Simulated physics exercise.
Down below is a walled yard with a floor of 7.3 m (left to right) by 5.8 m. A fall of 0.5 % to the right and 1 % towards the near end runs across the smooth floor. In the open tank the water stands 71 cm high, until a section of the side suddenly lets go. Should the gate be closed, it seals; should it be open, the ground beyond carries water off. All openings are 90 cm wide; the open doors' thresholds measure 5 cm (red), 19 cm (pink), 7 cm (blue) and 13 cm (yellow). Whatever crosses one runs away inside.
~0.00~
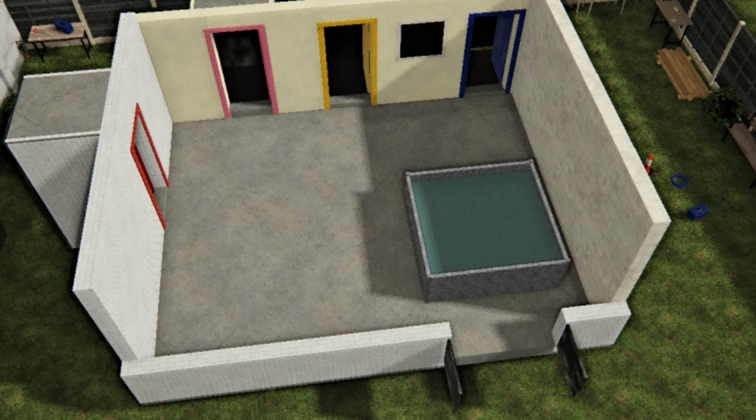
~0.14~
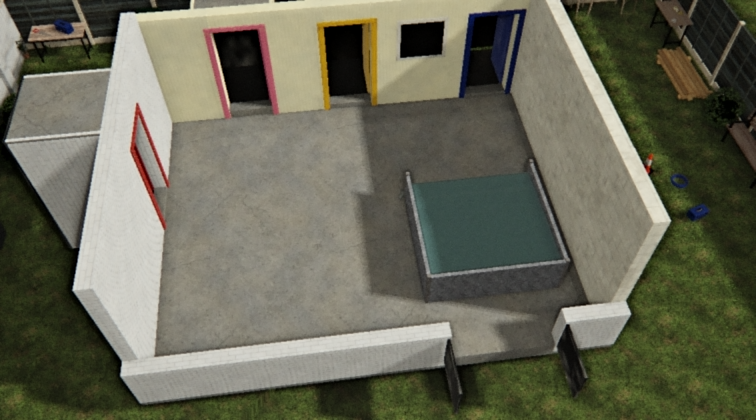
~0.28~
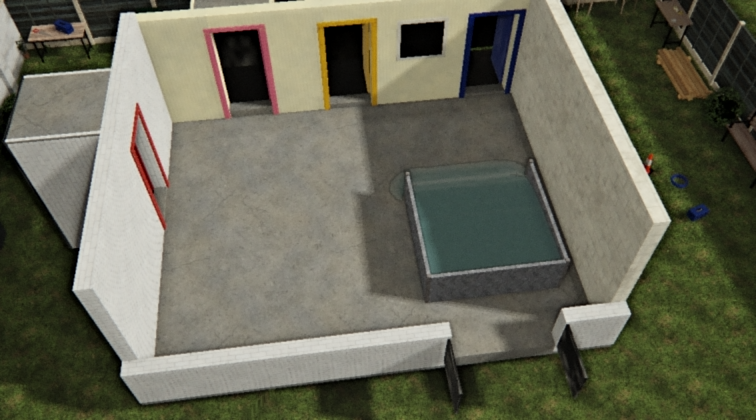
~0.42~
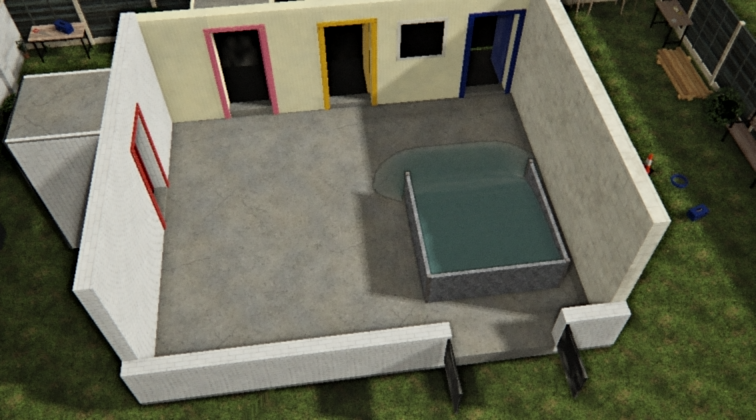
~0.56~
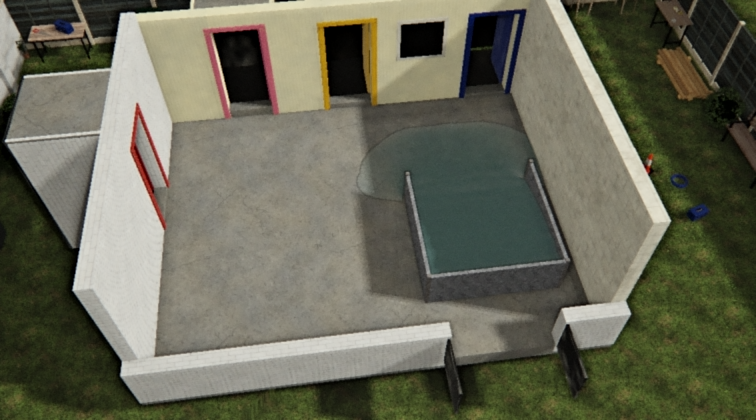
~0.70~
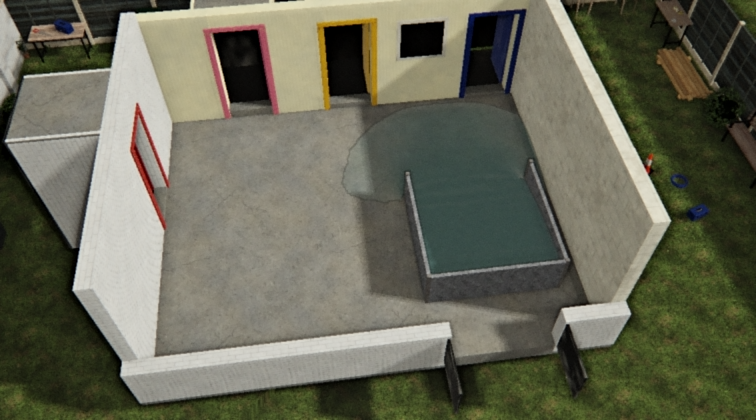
Water pouring out of an open tank's far side and spreading in a rounded sheet across a walled yard's grey floor.
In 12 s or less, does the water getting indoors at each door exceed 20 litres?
Red door: Exceeds it; pink door: Does not exceed it; blue door: Exceeds it; yellow door: Exceeds it.
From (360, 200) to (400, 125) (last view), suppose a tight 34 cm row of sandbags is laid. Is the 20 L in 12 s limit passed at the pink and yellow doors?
Result: Pink door inside the limit; yellow door inside the limit.
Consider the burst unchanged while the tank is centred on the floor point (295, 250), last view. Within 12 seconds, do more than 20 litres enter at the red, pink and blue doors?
Red goes beyond, pink goes beyond, blue goes beyond, judged against that limit.
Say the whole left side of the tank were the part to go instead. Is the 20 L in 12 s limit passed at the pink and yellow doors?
The pink door comes out less than that and the yellow door less than that.
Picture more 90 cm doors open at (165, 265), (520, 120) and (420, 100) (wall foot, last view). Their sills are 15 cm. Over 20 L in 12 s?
In sequence the answers are less than that, more than that and more than that.
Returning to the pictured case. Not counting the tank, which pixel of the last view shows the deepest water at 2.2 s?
The spot is near (505, 110) in the last view.
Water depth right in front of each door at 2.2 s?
Depths: Red door 0 cm, pink door 6 cm, blue door 41 cm, yellow door 24 cm.
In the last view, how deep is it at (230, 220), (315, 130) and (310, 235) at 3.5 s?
I'd read it as roughly 0, 13 and 0 cm, in that order.
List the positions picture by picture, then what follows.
Still water, 71 cm deep, in the open tank at (483, 218), in the first picture.
Water pours out on the open tank's far side and has run 1.2 m, to (404, 195); typically 7 cm deep outside, 71 cm at the open tank's back, in the second picture.
The front is at (395, 182), 1.4 m from the gap on the open tank's far side; 1.7 m2 of floor is under water; 71 cm left at the back of the open tank, in the third picture.
The front is at (383, 169), 1.7 m from the gap on the open tank's far side; 3.6 m2 of floor is under water; 71 cm left at the back of the open tank, in the fourth picture.
Water pours out on the open tank's far side and has run 2.1 m, to (374, 152); typically 9 cm deep outside, 67 cm at the open tank's back, in the fifth picture.
The front is at (399, 113), 2.6 m from the gap on the open tank's far side; 7.8 m2 of floor is under water; 60 cm left at the back of the open tank, in the sixth picture.
After 1.4 s water covers 30 % of the floor and is deepest (42 cm) near (444, 103); red door not reached, pink door not reached, blue door 32 cm at the sill, 67 L in, yellow door 20 cm at the sill, 1 L in.
After 2.2 s water covers 30 % of the floor and is deepest (46 cm) near (505, 110); red door not reached, pink door 6 cm at the sill, 0 L in, blue door 41 cm at the sill, 271 L in, yellow door 24 cm at the sill, 23 L in.
After 3.5 s water covers 45 % of the floor and is deepest (25 cm) near (484, 150); red door not reached, pink door 8 cm at the sill, 0 L in, blue door 25 cm at the sill, 541 L in, yellow door 16 cm at the sill, 54 L in.
After 7.0 s water covers 85 % of the floor and is deepest (20 cm) near (154, 379); red door 9 cm at the sill, 49 L in, pink door 5 cm at the sill, 0 L in, blue door 8 cm at the sill, 651 L in, yellow door 5 cm at the sill, 58 L in.
After 12.0 s water covers 95 % of the floor and is deepest (12 cm) near (593, 327); red door 4 cm at the sill, 66 L in, pink door 3 cm at the sill, 0 L in, blue door 5 cm at the sill, 653 L in, yellow door 2 cm at the sill, 58 L in.
